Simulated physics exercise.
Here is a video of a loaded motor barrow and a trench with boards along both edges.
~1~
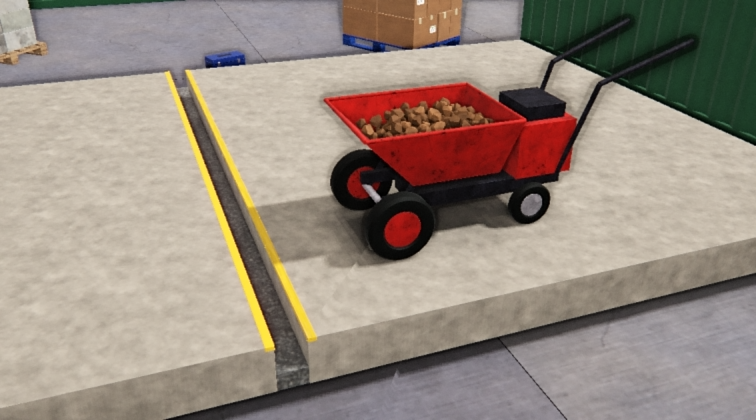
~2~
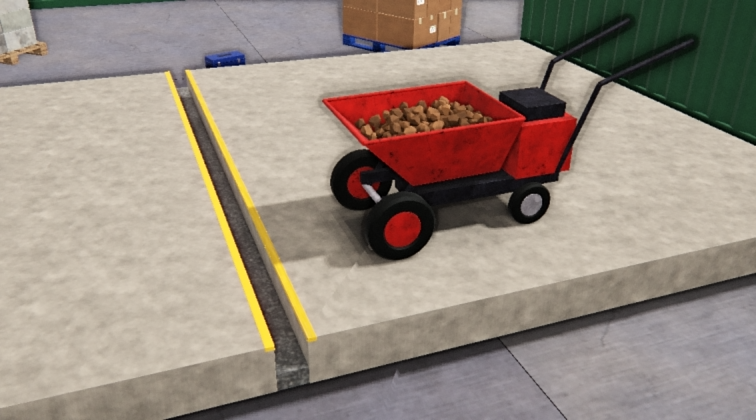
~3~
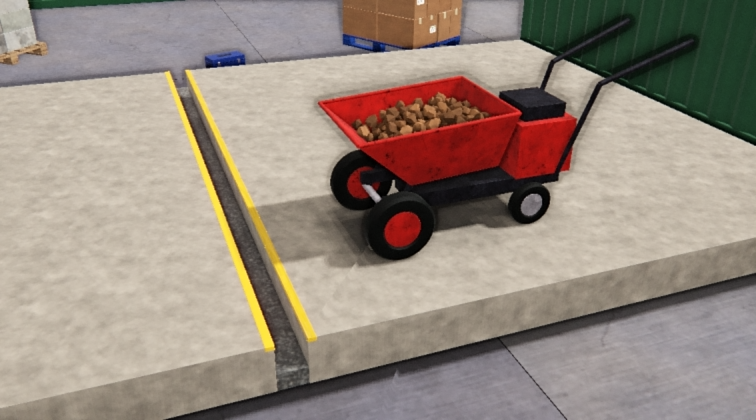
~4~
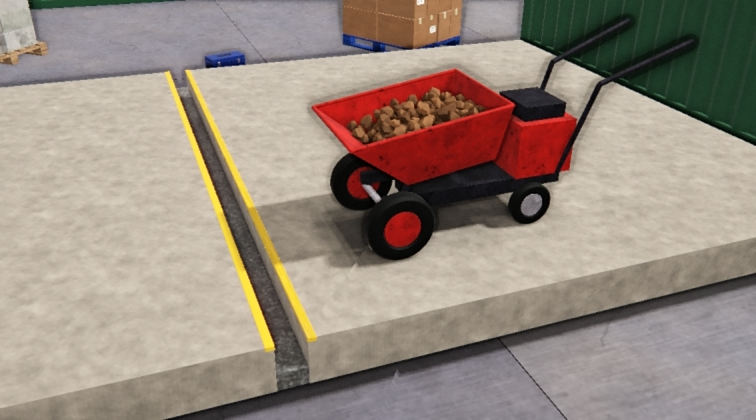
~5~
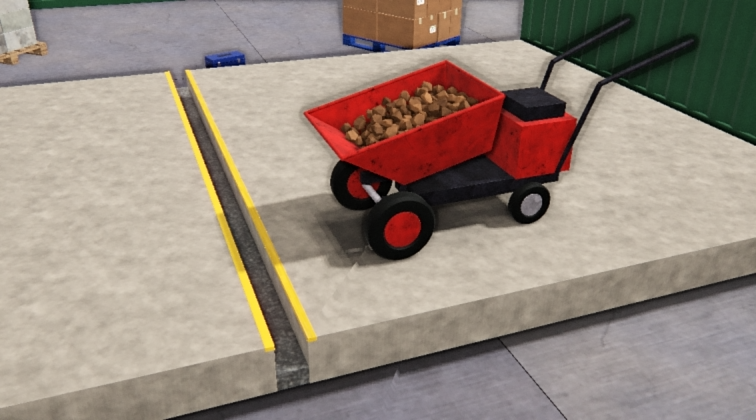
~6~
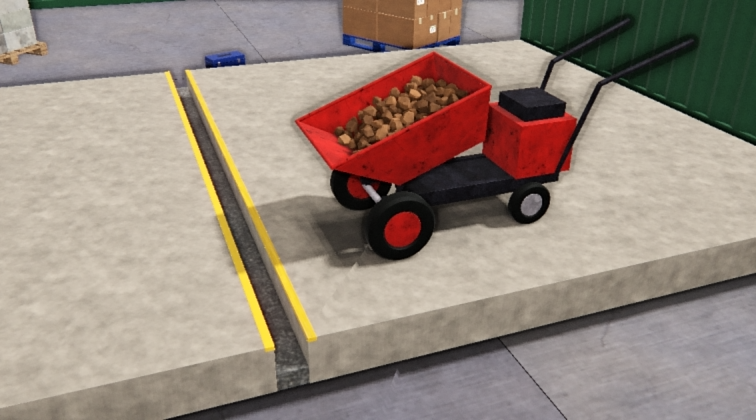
Beside a narrow trench, a red motor barrow's skip of brown clods tilts forward to the left.
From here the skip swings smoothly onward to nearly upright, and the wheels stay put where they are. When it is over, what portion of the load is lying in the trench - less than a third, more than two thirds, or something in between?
Within the one-third to two-thirds range.
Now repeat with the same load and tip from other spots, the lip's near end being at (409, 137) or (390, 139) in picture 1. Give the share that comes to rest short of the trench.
That comes to some 40 in a hundred for the first try and some 30 in a hundred for the second.
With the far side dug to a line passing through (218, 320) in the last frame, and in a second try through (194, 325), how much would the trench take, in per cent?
Respectively, 80 % and 90 %.
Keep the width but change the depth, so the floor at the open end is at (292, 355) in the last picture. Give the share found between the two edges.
Something close to 40 per cent.
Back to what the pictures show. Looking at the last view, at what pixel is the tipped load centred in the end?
Roughly at pixel (247, 253).
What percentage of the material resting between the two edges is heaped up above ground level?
About 30 %.
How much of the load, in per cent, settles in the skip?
Roughly 10 per cent.
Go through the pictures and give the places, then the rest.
The first picture shows lip of the skip at (366, 143), level; top of the load at (437, 118), clay clods; first edge of the trench at (296, 304); far edge at (257, 312), the trench under half as wide as the skip, and about as deep as wide.
The second picture shows lip of the skip at (364, 144), tipped barely; top of the load at (435, 117).
The third picture shows lip of the skip at (359, 147), tipped barely; top of the load at (445, 118).
The fourth picture shows lip of the skip at (351, 151), tipped a little; top of the load at (444, 112).
The fifth picture shows lip of the skip at (342, 158), tipped a little; top of the load at (449, 109).
The sixth picture shows lip of the skip at (332, 168), tipped clearly; top of the load at (439, 102); first edge of the trench at (296, 304); far edge at (257, 312).
Soon after the last picture, skip tipped steeply; all in the skip.
A little later, skip tipped right over; about two thirds in the skip; a small part short of the trench; about a quarter in or heaped over the trench; a stray few beyond it; a stray few falling.
Later still, skip tipped right over; a small part in the skip; a small part short of the trench; about half in or heaped over the trench; about a third beyond it.
At rest, skip tipped right over; a small part in the skip; a small part short of the trench; about half in or heaped over the trench; about a third beyond it.
